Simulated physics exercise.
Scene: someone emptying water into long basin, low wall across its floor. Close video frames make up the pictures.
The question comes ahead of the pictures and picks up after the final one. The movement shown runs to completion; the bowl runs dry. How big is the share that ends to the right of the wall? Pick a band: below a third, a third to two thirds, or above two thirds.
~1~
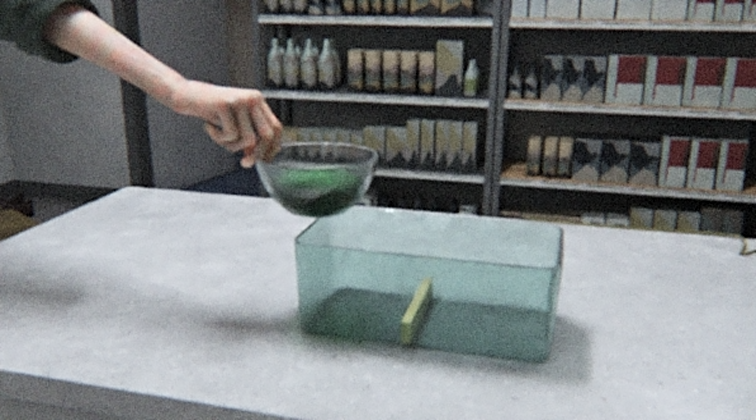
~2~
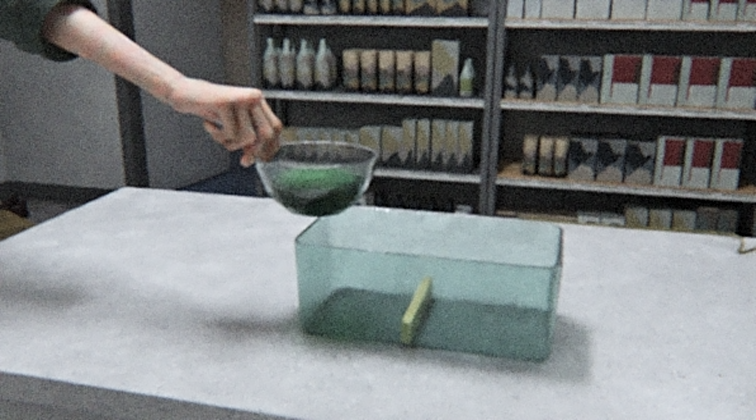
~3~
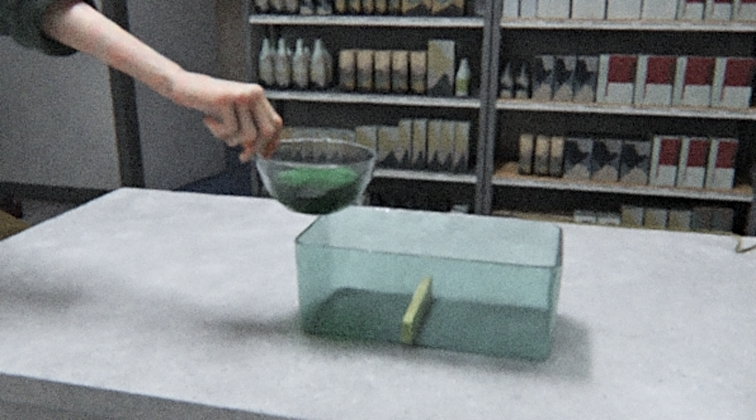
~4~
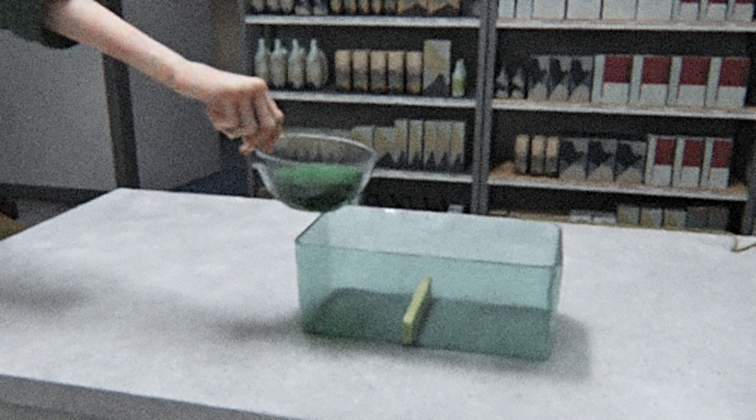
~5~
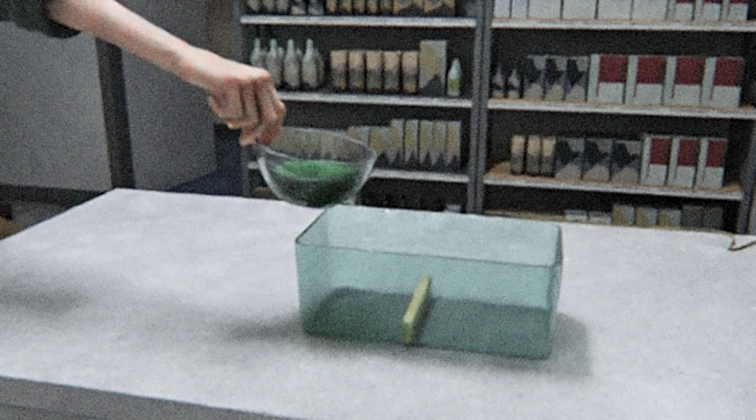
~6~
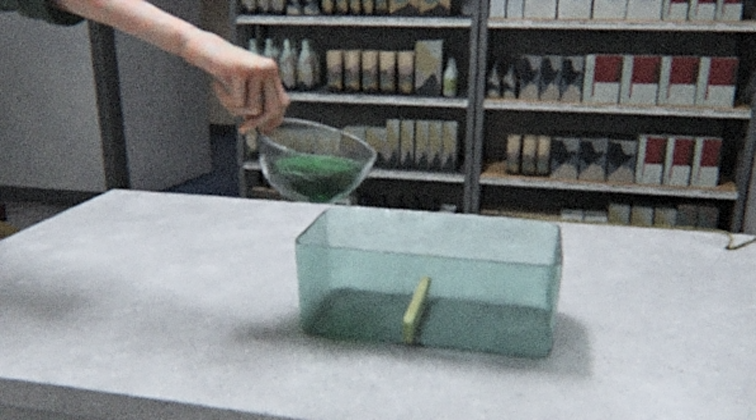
Above two thirds.
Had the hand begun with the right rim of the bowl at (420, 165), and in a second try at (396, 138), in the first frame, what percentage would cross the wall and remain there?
95 %, then 90 %.
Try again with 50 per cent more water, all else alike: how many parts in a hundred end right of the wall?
Estimated share: Around 90 %.
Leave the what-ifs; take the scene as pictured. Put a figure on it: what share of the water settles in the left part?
Estimate: Some 10 per cent.
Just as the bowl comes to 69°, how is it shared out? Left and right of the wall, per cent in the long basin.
Left side 5 in a hundred, right side 0 in a hundred.
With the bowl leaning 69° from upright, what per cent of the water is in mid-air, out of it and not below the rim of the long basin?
Around 35 %.
A moment on, the bowl is tipped part way and 56 per cent is still to pour, 7 is left of the wall and 2 right of it.
Next, the bowl is tipped right over and 0 per cent is still to pour, 9 is left of the wall and 80 right of it.
Then the bowl is tipped right over and 0 per cent is still to pour, 12 is left of the wall and 87 right of it.
Later the bowl is tipped right over and 0 per cent is still to pour, 12 is left of the wall and 87 right of it.
Finally, 12 per cent lies left of the wall, 87 right of it and 1 outside.
